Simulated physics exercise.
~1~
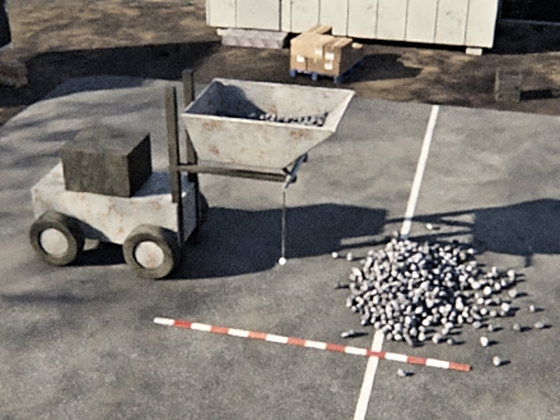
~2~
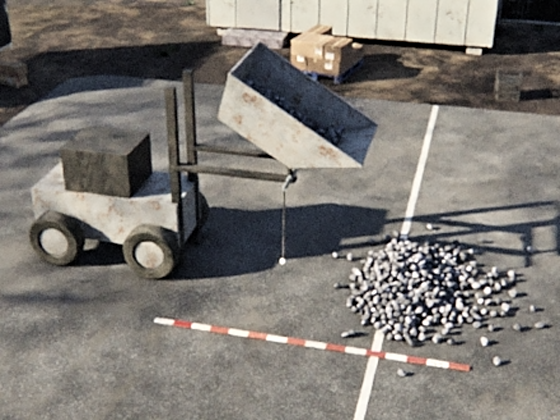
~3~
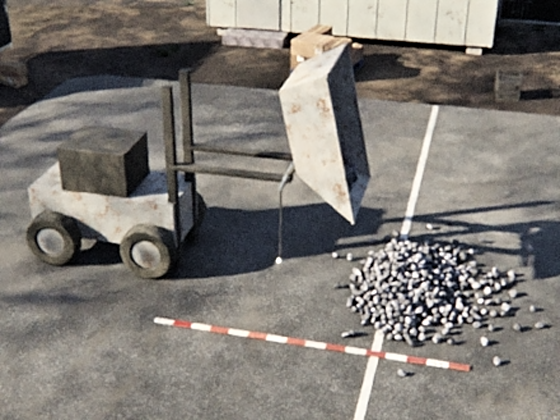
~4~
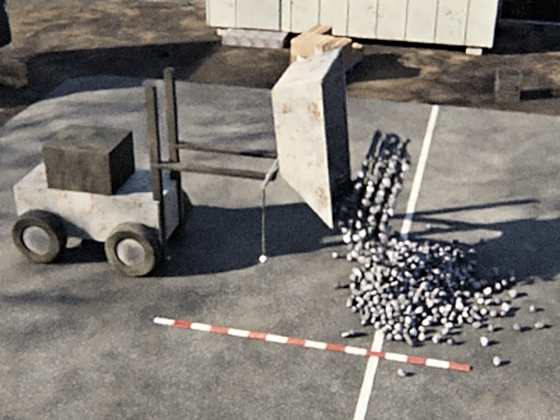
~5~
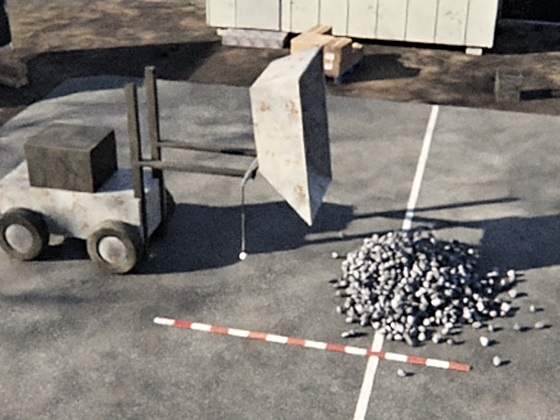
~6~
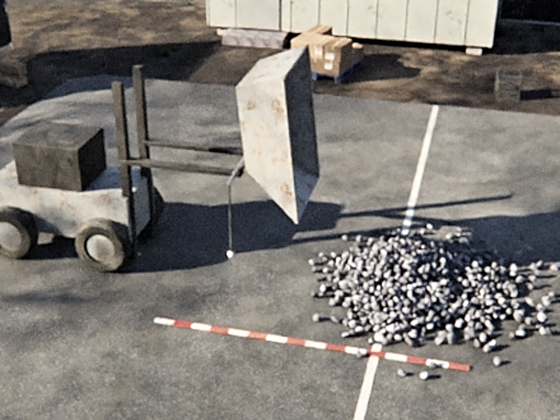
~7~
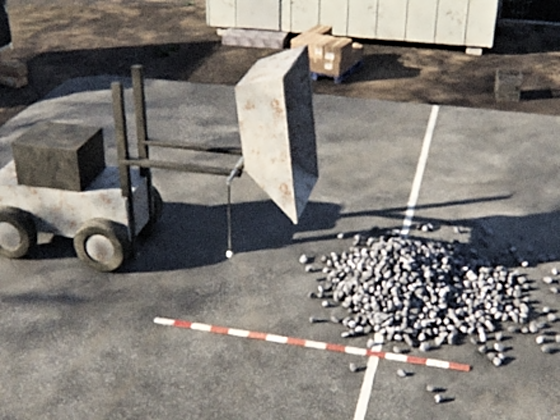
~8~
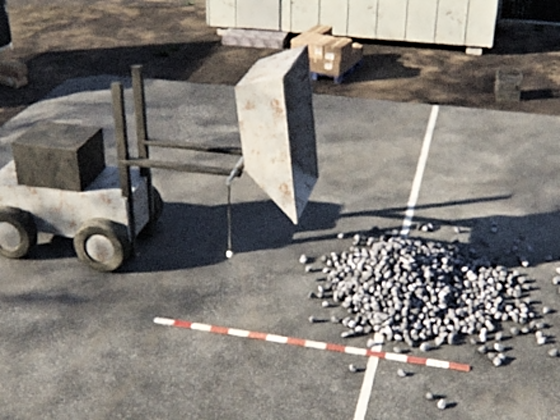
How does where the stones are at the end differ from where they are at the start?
At the start some stones are up in the skip and the rest lie in a pile on the right. At the end they are all on the ground at the lower right, in a wider pile lying across the painted line.
